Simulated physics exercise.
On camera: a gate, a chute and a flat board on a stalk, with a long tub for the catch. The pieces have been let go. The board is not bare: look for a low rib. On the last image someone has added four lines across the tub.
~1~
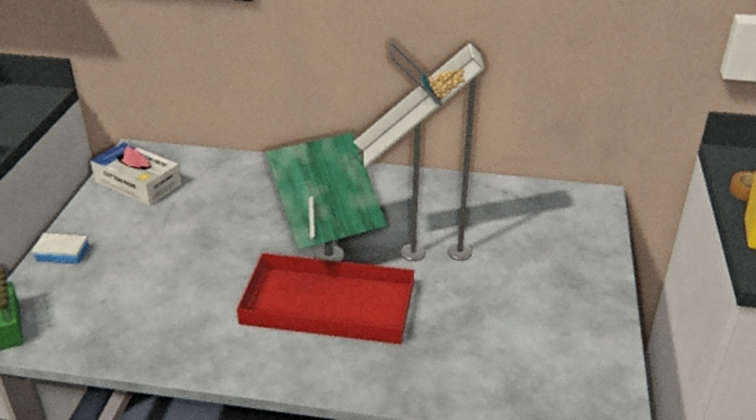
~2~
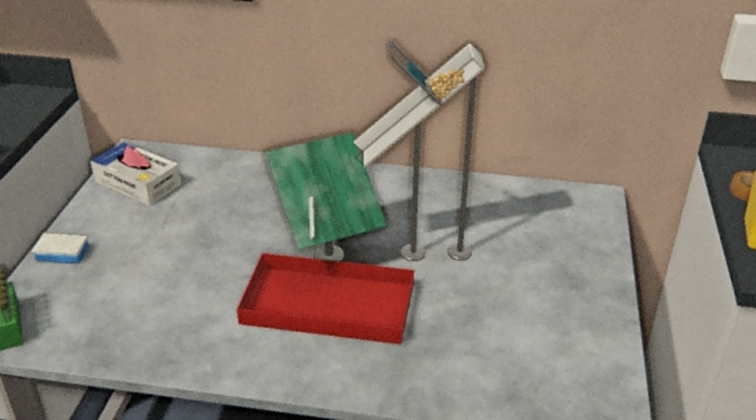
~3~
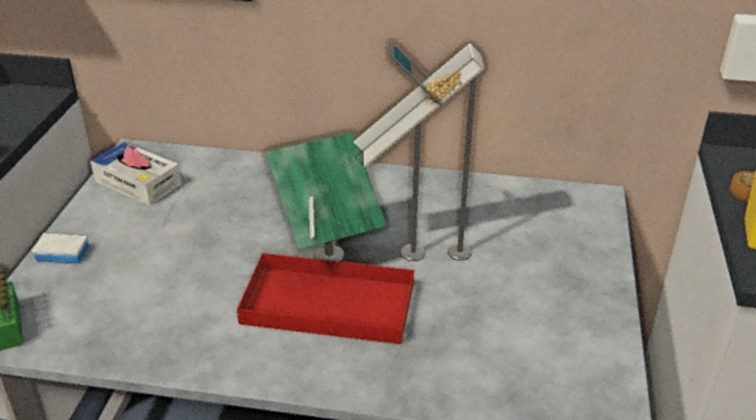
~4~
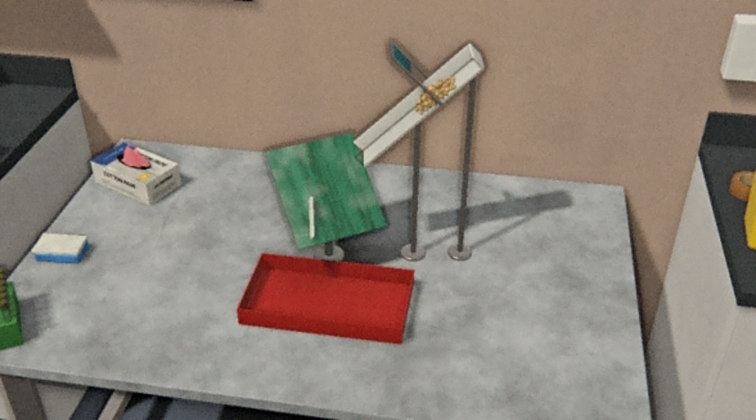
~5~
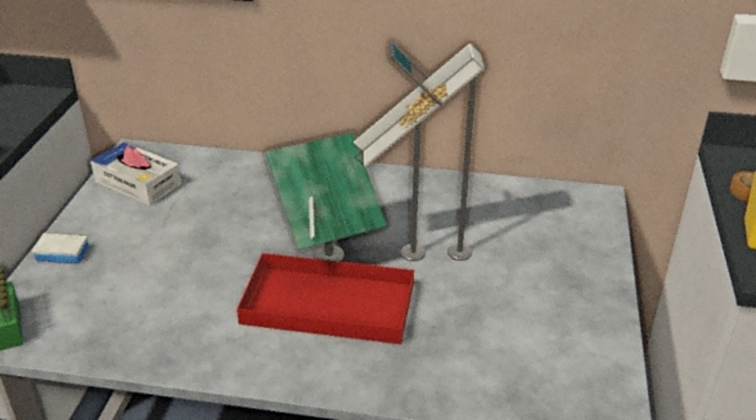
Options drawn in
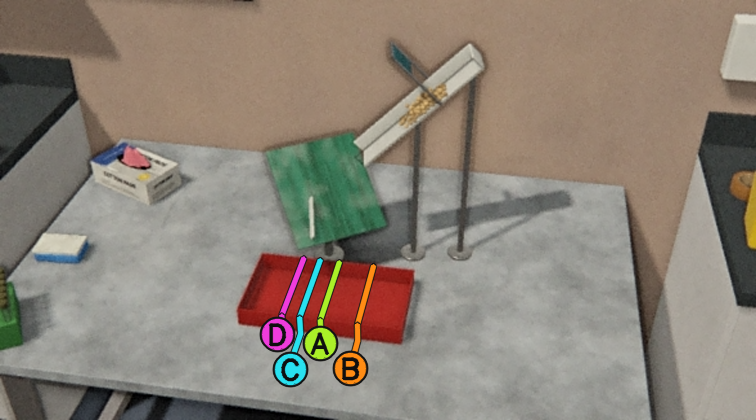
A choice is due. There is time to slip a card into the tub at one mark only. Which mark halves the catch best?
A.
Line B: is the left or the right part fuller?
The left side.
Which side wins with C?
More lands on the right.
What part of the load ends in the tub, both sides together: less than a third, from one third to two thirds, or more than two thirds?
It is more than two thirds.
On the marked copy, line A crosses the front rim at (320, 319); line B crosses the front rim at (357, 324); line C crosses the front rim at (299, 317); line D crosses the front rim at (282, 314).
With A, of what is caught, roughly half on the left of the divider, roughly half on the right.
With B, of what is caught, almost all on the left of the divider, about a tenth on the right.
With C, of what is caught, about a tenth on the left of the divider, almost all on the right.
With D, of what is caught, about a tenth on the left of the divider, almost all on the right.
